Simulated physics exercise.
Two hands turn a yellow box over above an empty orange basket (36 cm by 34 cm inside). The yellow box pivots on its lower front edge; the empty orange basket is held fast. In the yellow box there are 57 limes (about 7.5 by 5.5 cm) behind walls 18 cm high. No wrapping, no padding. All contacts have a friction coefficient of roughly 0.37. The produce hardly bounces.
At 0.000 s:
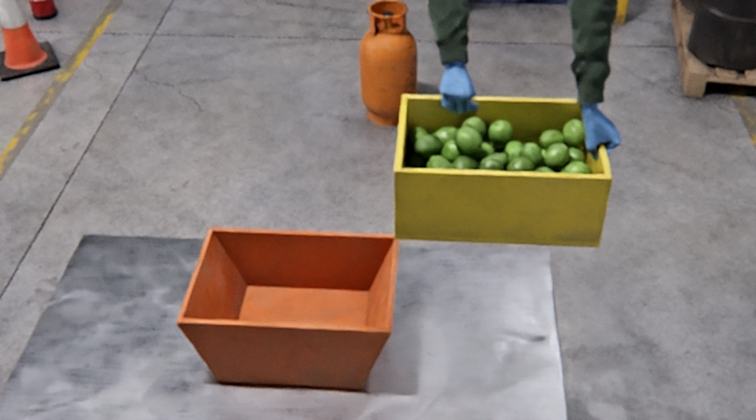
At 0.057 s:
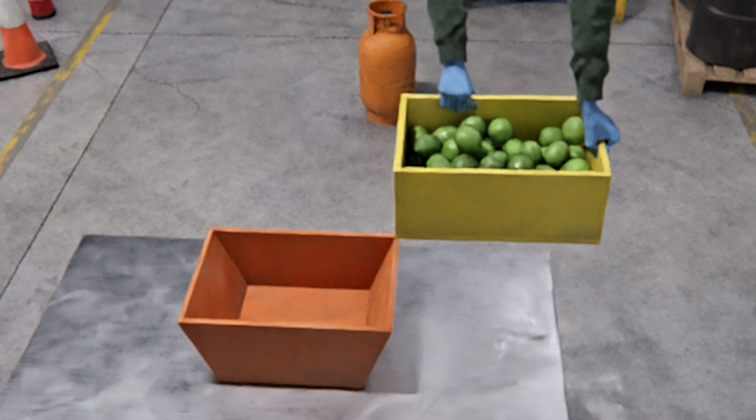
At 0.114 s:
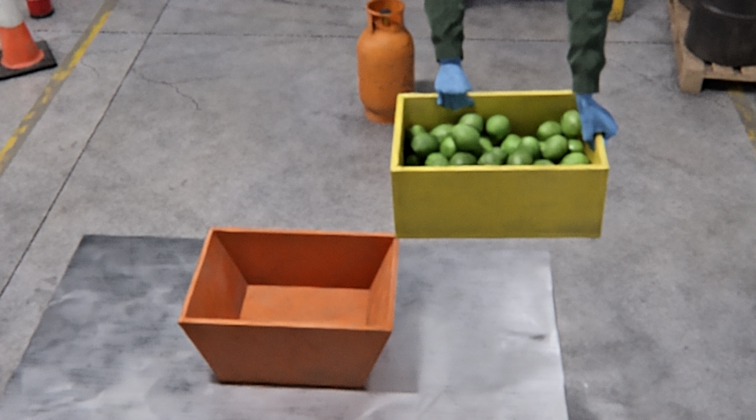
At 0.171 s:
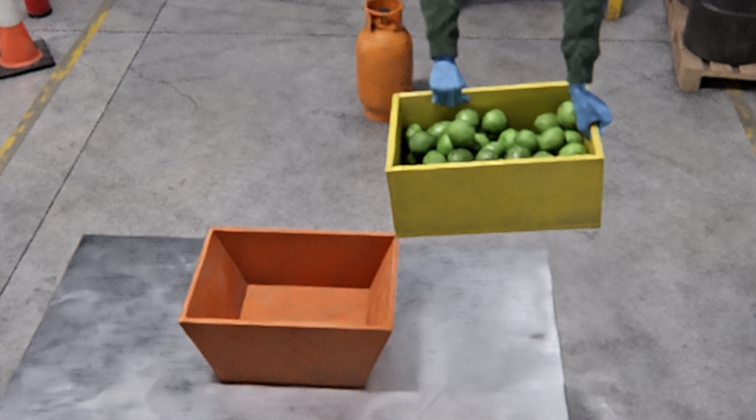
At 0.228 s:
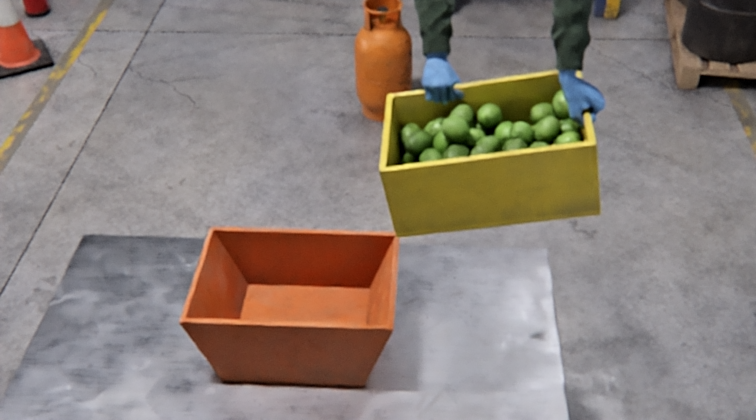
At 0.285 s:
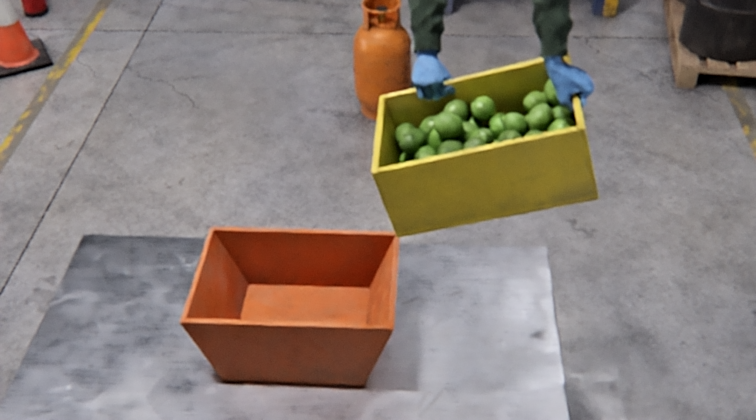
A yellow box full of green limes, gripped by two blue-gloved hands, starts out level above and to the right of an empty orange basket on the floor. The hands gradually tilt it, raising its right end as it shifts slightly left, while the limes stay inside and the basket remains still.
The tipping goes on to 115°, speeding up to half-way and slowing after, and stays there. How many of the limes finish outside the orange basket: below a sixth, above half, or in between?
In the end under a sixth of them are outside the orange basket.
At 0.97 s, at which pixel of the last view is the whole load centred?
At about (325, 166).
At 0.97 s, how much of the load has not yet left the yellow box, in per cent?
Some 70 per cent.
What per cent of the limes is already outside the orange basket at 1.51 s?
Some 0 per cent by then.
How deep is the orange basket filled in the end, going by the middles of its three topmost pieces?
Some 13 cm.
After 0.59 s, tilt 56°; 57 still in the yellow box.
After 0.97 s, tilt 104°; 40 still in the yellow box and 17 in the air.
After 1.51 s, tilt 115°; 51 in the orange basket and 6 in the air.
When it is over (at 2.20 s), 57 in the orange basket. Asked share, 0 of 57, 0 per cent.
